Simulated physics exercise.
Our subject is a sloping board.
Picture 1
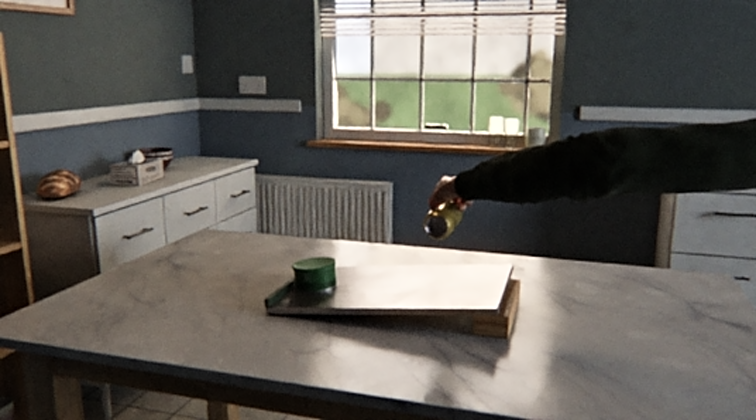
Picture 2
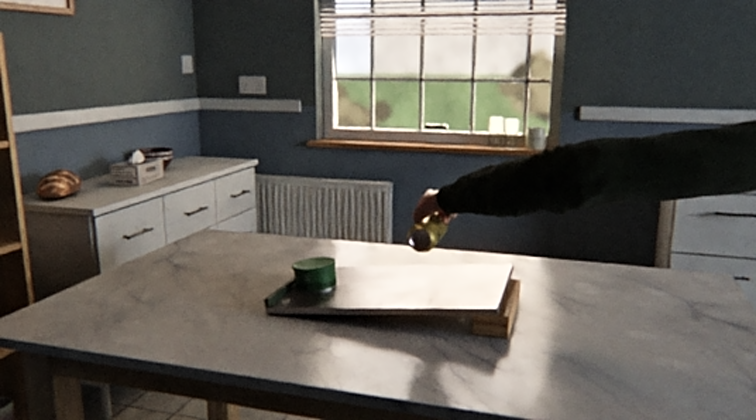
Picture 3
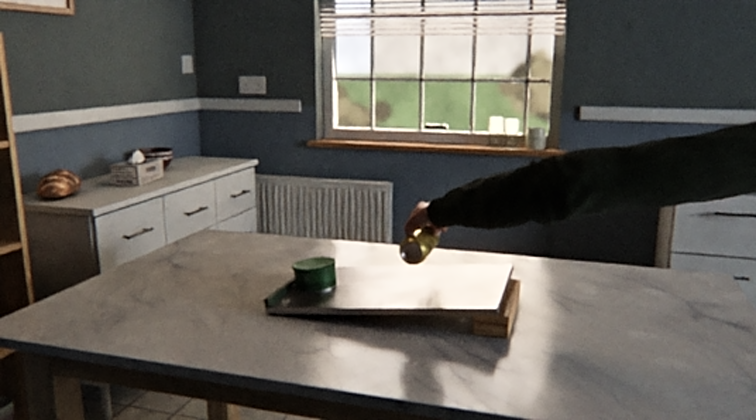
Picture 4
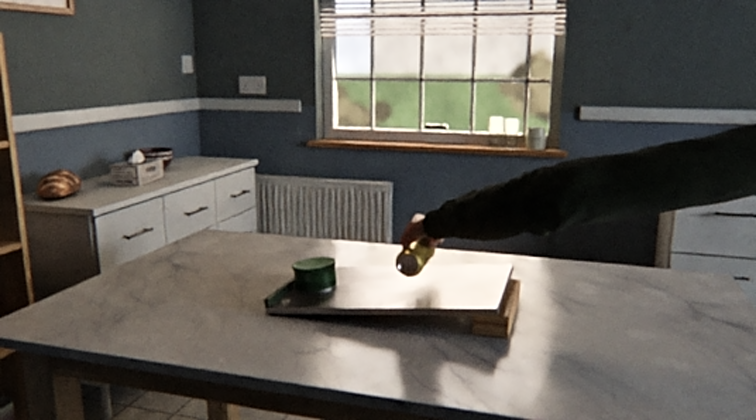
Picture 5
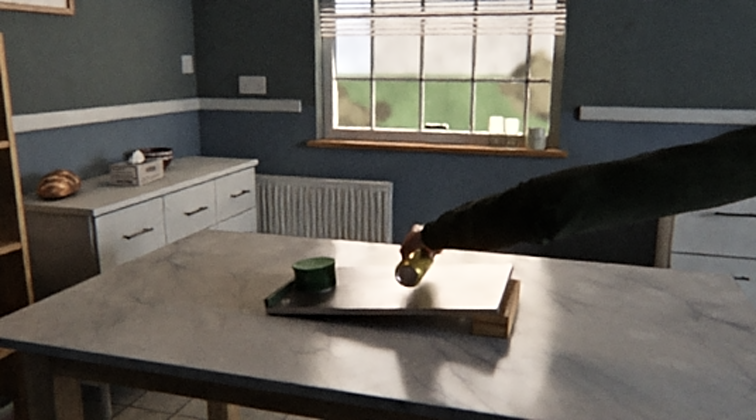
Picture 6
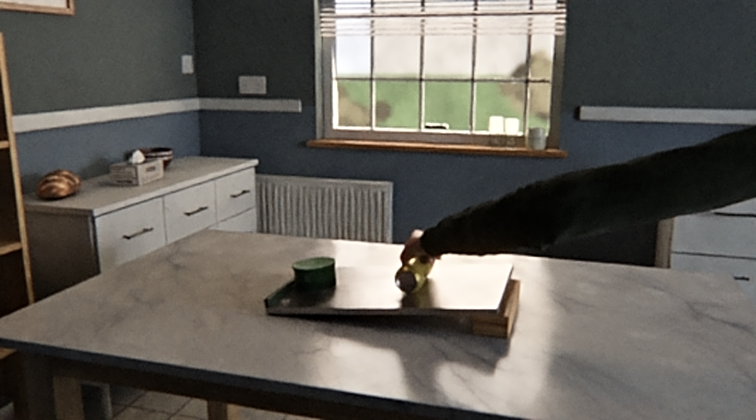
A hand lowers a yellow can onto a sloping board beside a green tub.
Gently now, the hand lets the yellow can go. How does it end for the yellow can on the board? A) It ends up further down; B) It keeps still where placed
A, it ends up further down.
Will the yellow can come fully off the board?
Result: The yellow can stays on top.
Then, 0.50 s later than the last frame, yellow can moved about its own width near (394, 272).
Then, 0.80 s later than the last frame, yellow can moved well along near (353, 272).
When it is over, moved from the start, yellow can; green tub as before. End places, in pixels of the last picture, yellow can near (349, 272). The yellow can goes downhill.
